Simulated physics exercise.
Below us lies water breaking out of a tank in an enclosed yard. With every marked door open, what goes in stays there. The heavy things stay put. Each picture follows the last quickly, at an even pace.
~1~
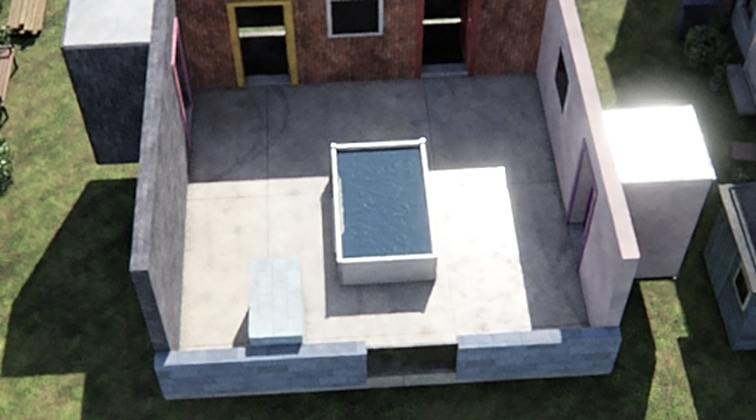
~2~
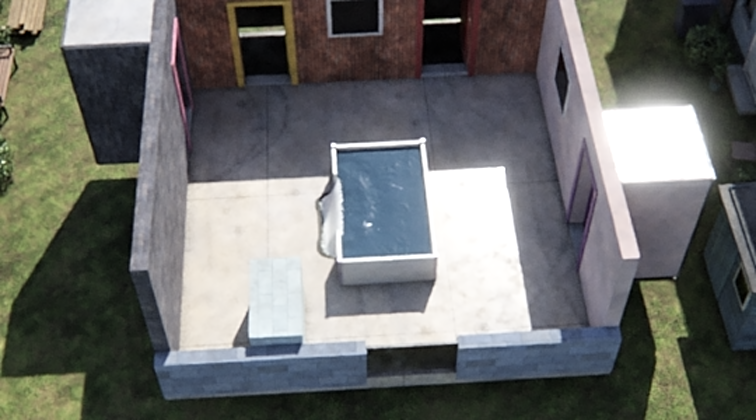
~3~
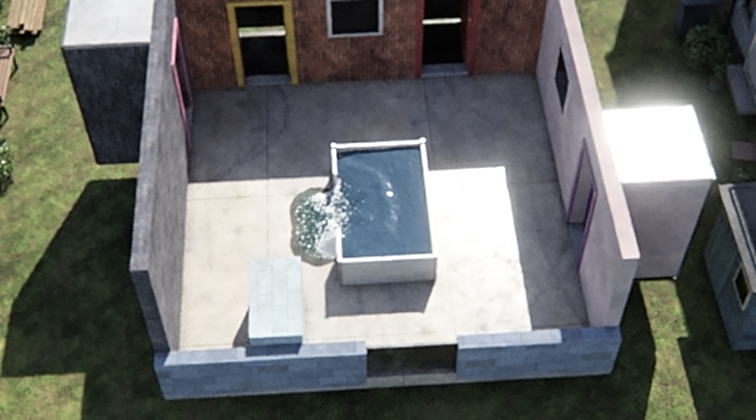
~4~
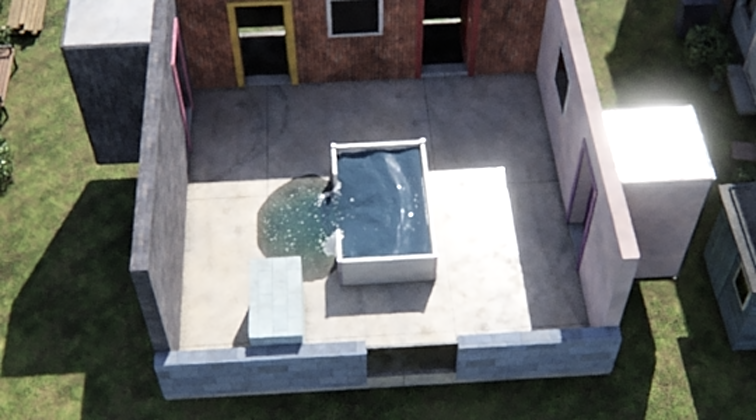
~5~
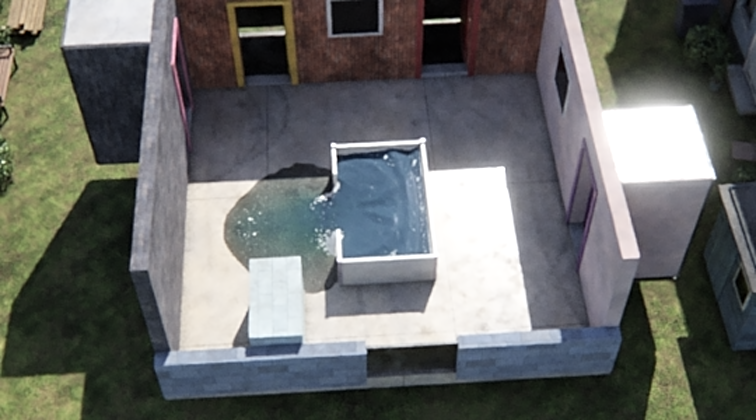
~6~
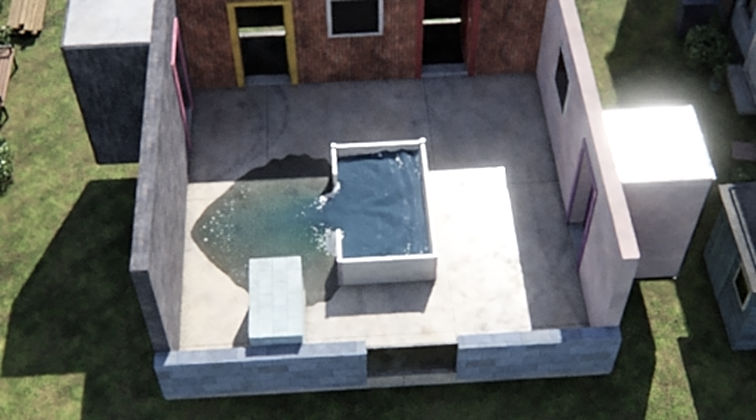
In a walled yard, water bursts from a tank's left side and spreads leftward across the floor.
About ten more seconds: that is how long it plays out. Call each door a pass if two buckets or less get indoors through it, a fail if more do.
Purple door: Pass, red door: Pass, pink door: Pass, yellow door: Fail.
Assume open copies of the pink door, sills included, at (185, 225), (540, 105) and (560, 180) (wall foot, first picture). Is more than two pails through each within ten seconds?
Result, in listed order - gets past the limit, doesn't reach the limit, doesn't reach the limit.
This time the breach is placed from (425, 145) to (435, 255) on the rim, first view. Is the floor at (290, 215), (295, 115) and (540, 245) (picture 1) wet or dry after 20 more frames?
One by one: Unsoaked; unsoaked; waterlogged.
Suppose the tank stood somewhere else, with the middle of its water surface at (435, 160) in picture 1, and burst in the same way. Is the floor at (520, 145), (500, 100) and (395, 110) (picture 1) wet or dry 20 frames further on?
Taking the three spots in that order, I'd say spared, then spared, then spared.
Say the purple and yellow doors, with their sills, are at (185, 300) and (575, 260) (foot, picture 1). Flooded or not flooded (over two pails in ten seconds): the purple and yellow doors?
Taking them in turn, the purple one tops the two-pail mark and the yellow one falls short.
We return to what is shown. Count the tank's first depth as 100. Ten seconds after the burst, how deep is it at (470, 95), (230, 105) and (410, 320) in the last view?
Depths of roughly 6, 16 and 4 per cent.
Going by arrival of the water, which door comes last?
It's the purple one.
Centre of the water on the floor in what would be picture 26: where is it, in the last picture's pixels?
Close to (286, 226), I reckon.
A moment on, water covers 20 % of the floor; the purple door not reached, the red door not reached, the pink door not reached, the yellow door not reached.
Next, water covers 30 % of the floor; the purple door not reached, the red door not reached, the pink door wet at the sill, nothing in, the yellow door not reached.
Then, water covers 35 % of the floor; the purple door not reached, the red door not reached, the pink door wet at the sill, nothing in, the yellow door under two buckets in.
Later, water covers 60 % of the floor; the purple door not reached, the red door wet at the sill, nothing in, the pink door wet at the sill, nothing in, the yellow door over two buckets in.
In the end, water covers 85 % of the floor; the purple door wet at the sill, nothing in, the red door wet at the sill, nothing in, the pink door wet at the sill, nothing in, the yellow door far over two buckets in.
